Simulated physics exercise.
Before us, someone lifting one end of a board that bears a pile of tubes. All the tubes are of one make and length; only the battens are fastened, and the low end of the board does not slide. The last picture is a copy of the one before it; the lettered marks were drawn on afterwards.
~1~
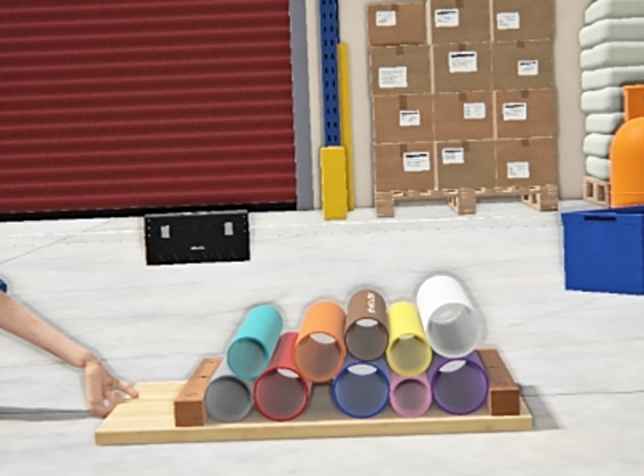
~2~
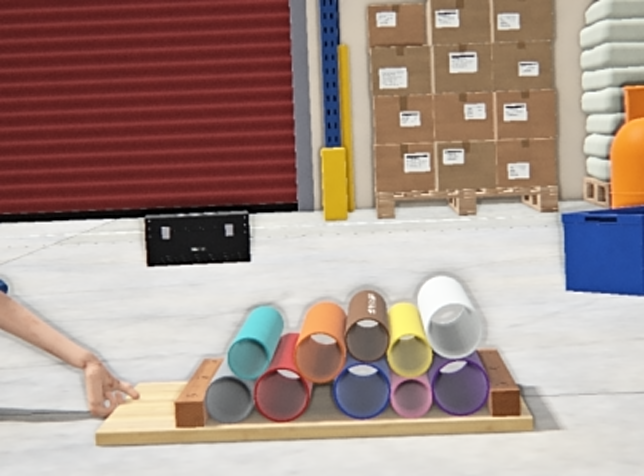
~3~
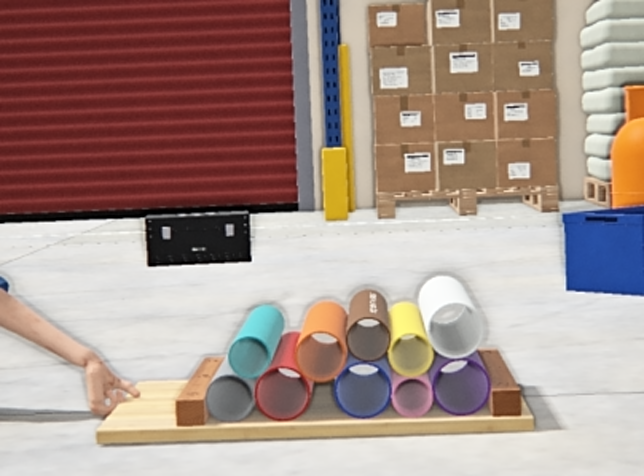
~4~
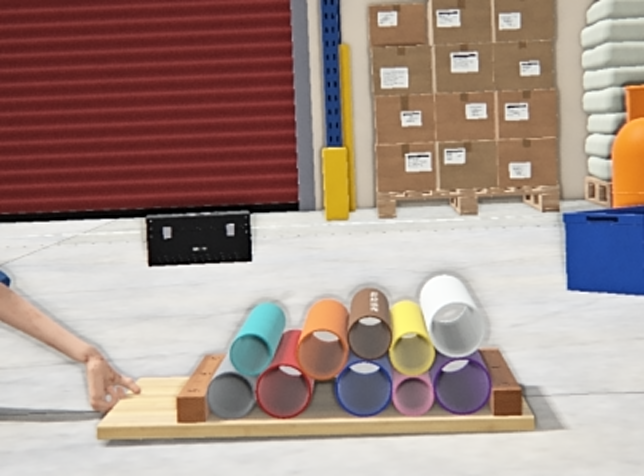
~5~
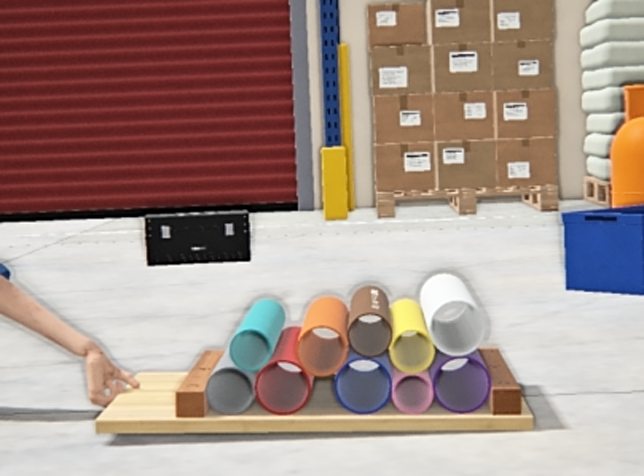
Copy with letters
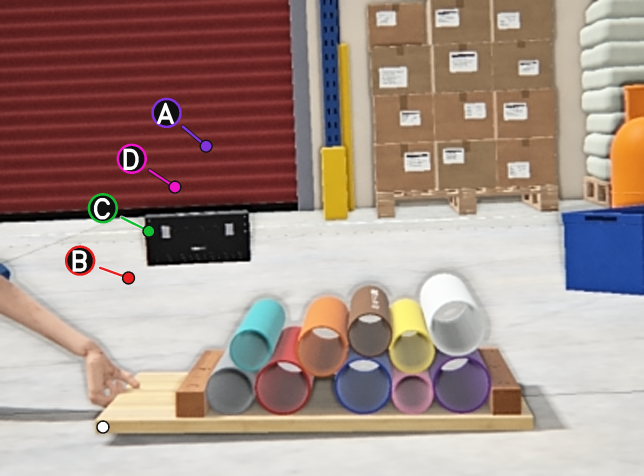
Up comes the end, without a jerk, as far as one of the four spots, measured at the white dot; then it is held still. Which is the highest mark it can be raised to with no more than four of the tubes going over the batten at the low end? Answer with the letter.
The answer is mark D.
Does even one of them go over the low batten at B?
At B: Yes.
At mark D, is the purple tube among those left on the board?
The purple tube: Yes.
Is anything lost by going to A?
Yes, at A.
On the copy, A at (206, 146); B at (129, 278); C at (149, 231); D at (175, 187); the white dot at (103, 427).
On D. First, board at 20°.
Then, board at 36°.
Finally, board at 36°, two over the low batten (yellow, white).
By contrast, A five over the low batten; B one over the low batten (white); C one over the low batten (white).
